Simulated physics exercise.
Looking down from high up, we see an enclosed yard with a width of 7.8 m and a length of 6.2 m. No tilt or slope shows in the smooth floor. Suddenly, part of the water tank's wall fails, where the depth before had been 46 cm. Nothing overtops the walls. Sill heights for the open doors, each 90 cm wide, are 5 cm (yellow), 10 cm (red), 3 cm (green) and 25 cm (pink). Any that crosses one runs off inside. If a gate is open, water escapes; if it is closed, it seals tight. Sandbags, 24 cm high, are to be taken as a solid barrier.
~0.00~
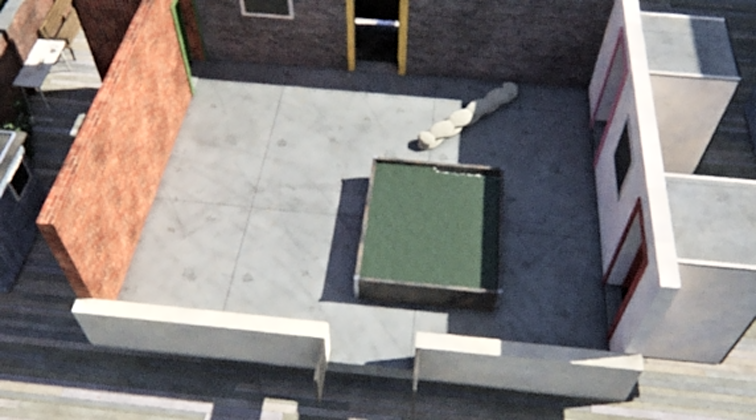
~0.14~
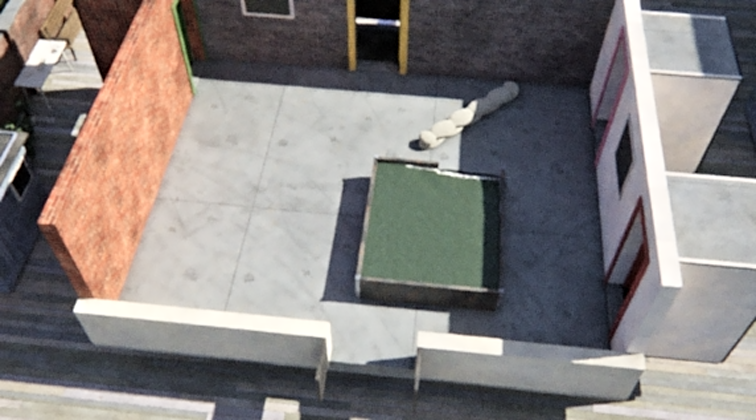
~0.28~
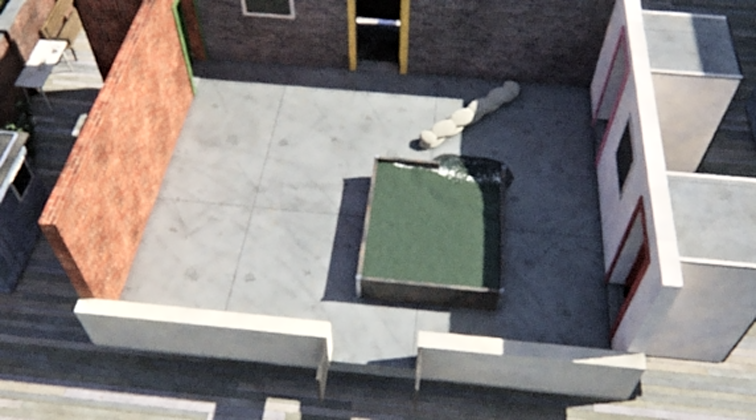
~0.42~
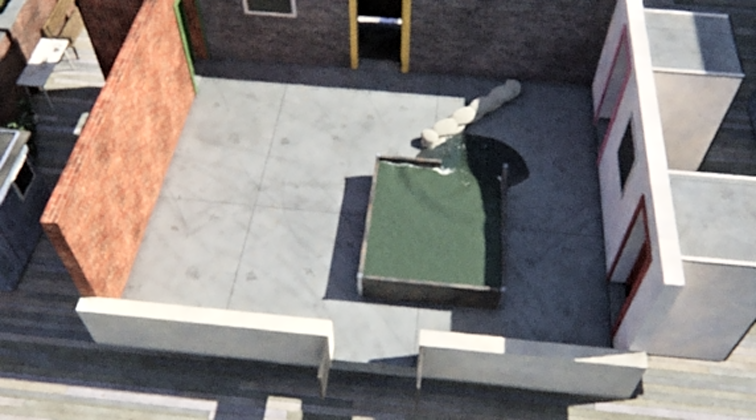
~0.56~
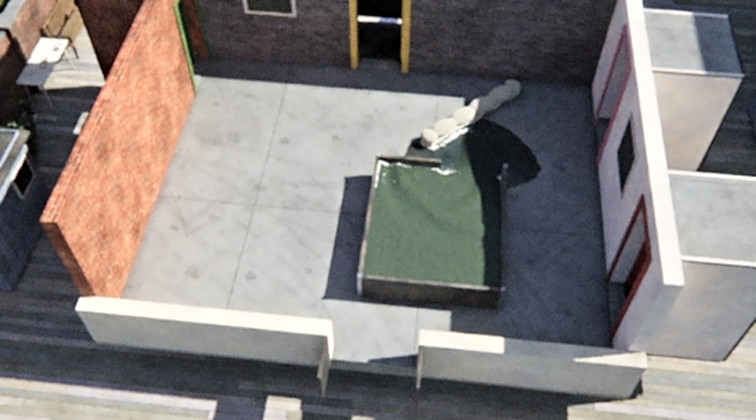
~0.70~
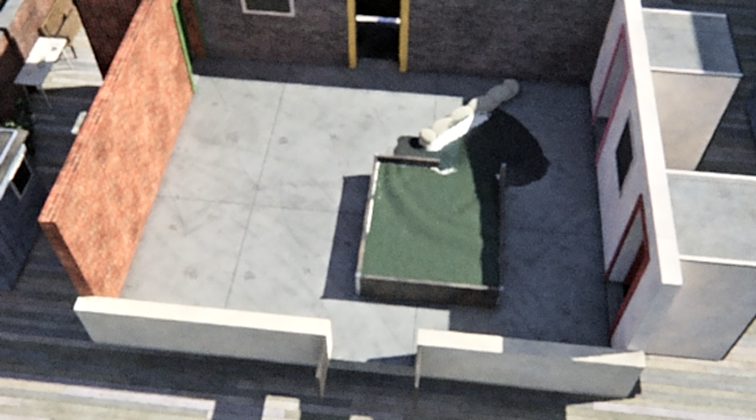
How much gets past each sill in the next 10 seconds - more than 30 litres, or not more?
In the end the yellow door will most likely respect the limit; the red door will most likely respect the limit; the green door will most likely respect the limit; the pink door will most likely respect the limit.
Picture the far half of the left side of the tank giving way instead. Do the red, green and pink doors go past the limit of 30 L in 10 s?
The red door comes out less than that, the green door more than that and the pink door less than that.
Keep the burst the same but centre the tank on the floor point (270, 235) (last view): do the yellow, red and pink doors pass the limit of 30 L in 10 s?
So the yellow door tops the limit, the red door keeps within it and the pink door keeps within it.
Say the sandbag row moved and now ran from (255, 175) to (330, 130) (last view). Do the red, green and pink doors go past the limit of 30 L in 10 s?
Against the limit, the red door stays within it, the green door goes beyond it and the pink door stays within it.
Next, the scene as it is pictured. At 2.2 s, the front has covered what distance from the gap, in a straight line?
That's near 3.4 m in a straight line.
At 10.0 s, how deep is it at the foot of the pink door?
The depth there is around 12.0 cm.
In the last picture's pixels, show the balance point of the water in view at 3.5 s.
Around (476, 185) in the last picture.
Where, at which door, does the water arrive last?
That would be the green door.
After 1.4 s water covers 10 % of the floor and is deepest (28 cm) near (460, 132); yellow door not reached, red door not reached, green door not reached, pink door not reached.
After 2.2 s water covers 15 % of the floor and is deepest (41 cm) near (572, 88); yellow door not reached, red door not reached, green door not reached, pink door 10 cm at the sill, 0 L in.
After 3.5 s water covers 20 % of the floor and is deepest (32 cm) near (582, 95); yellow door not reached, red door not reached, green door not reached, pink door 20 cm at the sill, 0 L in.
After 6.0 s water covers 50 % of the floor and is deepest (20 cm) near (479, 120); yellow door 1 cm at the sill, 0 L in, red door 3 cm at the sill, 0 L in, green door not reached, pink door 18 cm at the sill, 1 L in.
After 10.0 s water covers 75 % of the floor and is deepest (13 cm) near (553, 366); yellow door 1 cm at the sill, 0 L in, red door 13 cm at the sill, 8 L in, green door 3 cm at the sill, 5 L in, pink door 12 cm at the sill, 1 L in.
